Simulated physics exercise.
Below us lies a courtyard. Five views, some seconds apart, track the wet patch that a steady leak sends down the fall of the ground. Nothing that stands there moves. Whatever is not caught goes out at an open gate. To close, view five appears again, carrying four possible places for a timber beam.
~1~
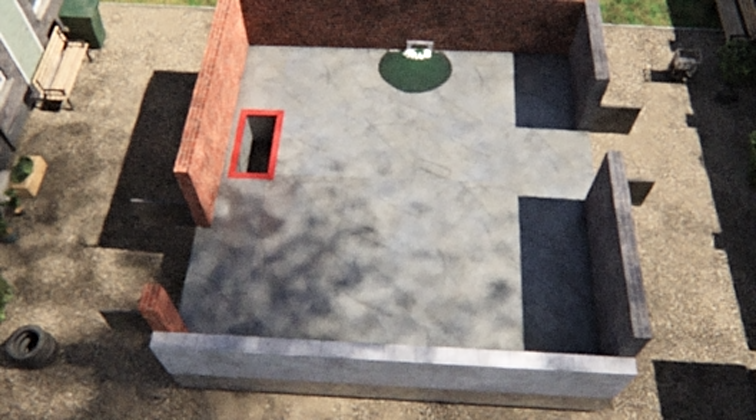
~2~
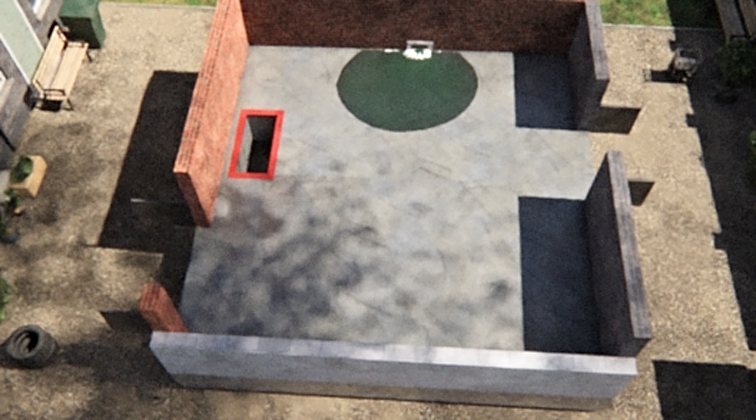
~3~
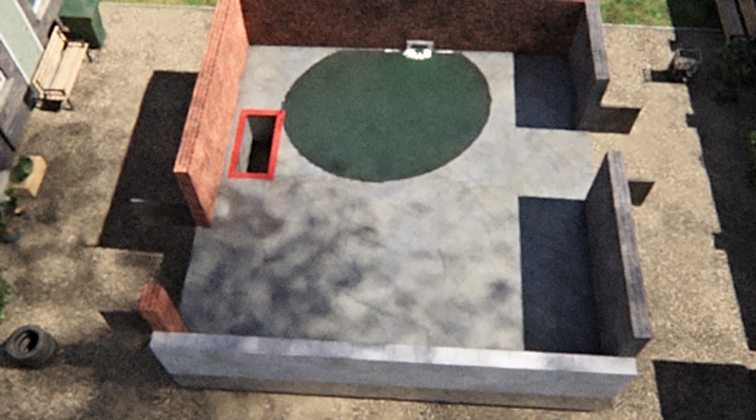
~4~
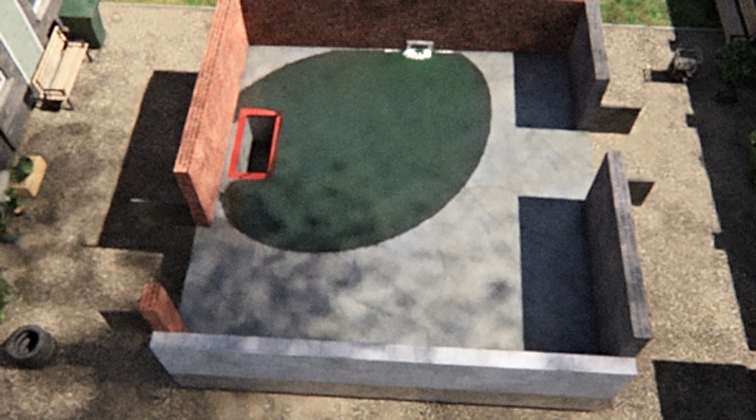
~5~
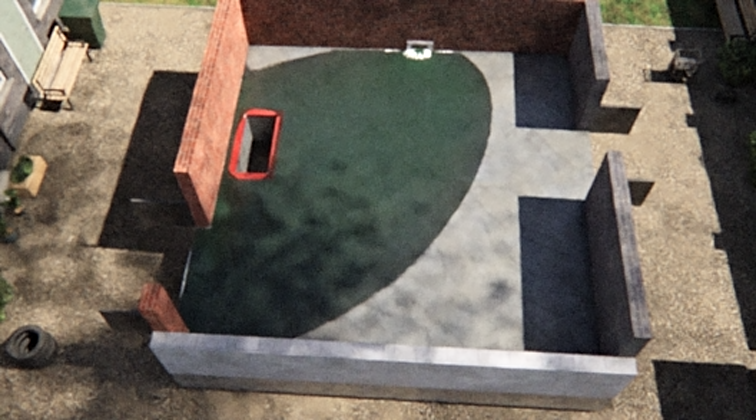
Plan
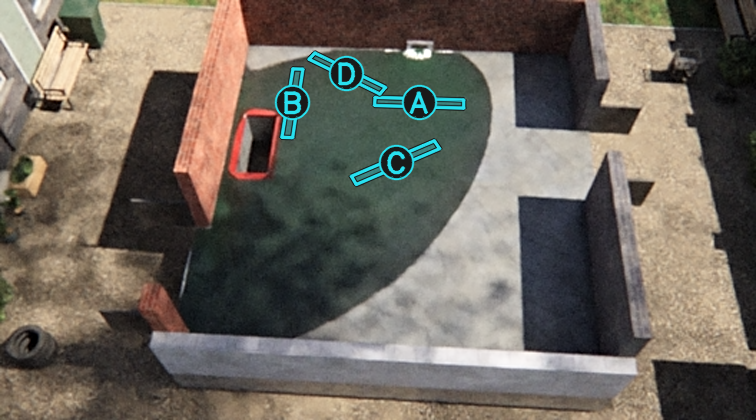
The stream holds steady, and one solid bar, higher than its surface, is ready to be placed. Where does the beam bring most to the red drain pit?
Take A.
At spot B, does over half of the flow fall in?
No.
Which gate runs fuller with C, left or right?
The left gate.
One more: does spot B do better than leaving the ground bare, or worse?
It is worse.
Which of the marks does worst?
That is spot B.
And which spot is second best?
The answer is C.
In cyan, A from (374, 101) to (463, 104); B from (287, 137) to (297, 69); C from (353, 180) to (436, 144); D from (311, 56) to (382, 90).
With A, about 76 % of the stream goes into the red drain pit, about 24 % out by the gates.
With B, about 21 % of the stream goes into the red drain pit, about 79 % out by the gates.
With C, about 50 % of the stream goes into the red drain pit, about 50 % out by the gates.
With D, about 26 % of the stream goes into the red drain pit, about 74 % out by the gates.
